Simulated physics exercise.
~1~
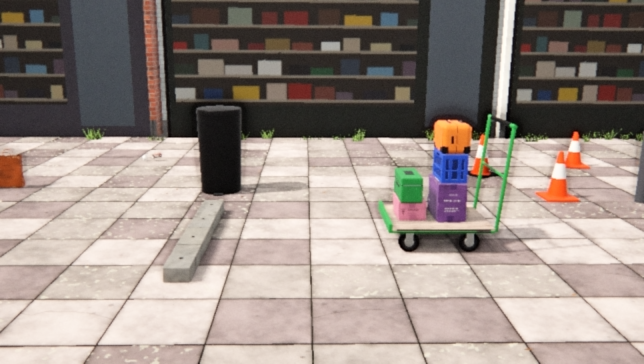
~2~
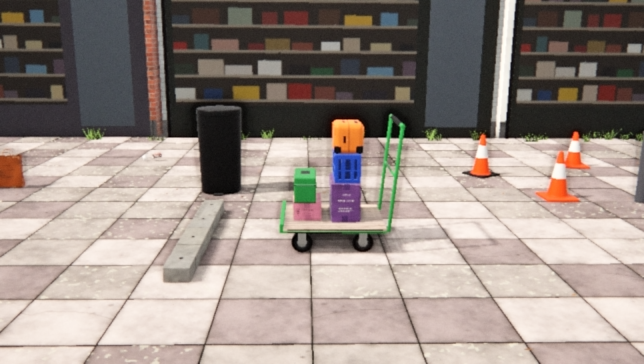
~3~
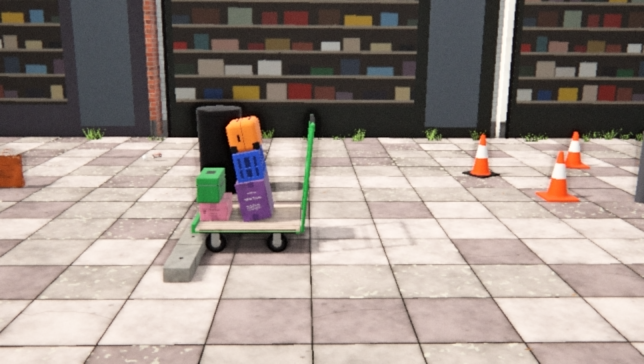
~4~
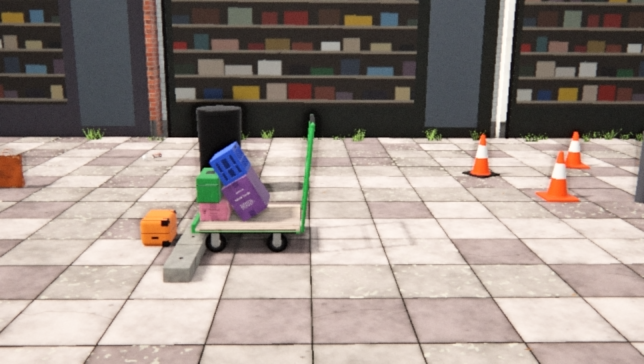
The clip opens on a paved area before shelves of colourful boxes, where a flatbed trolley with a green handle rolls left, carrying a purple parcel, a blue crate and an orange suitcase in a stack beside a green toolbox on a pink parcel. It passes the traffic cones behind it and nears a grey beam on the ground. The trolley stops against the beam, and the taller stack tips left. The orange suitcase then drops over the front onto the ground beyond the beam. At the end, the blue crate and purple parcel lean toward the green toolbox, all still aboard with the pink parcel.
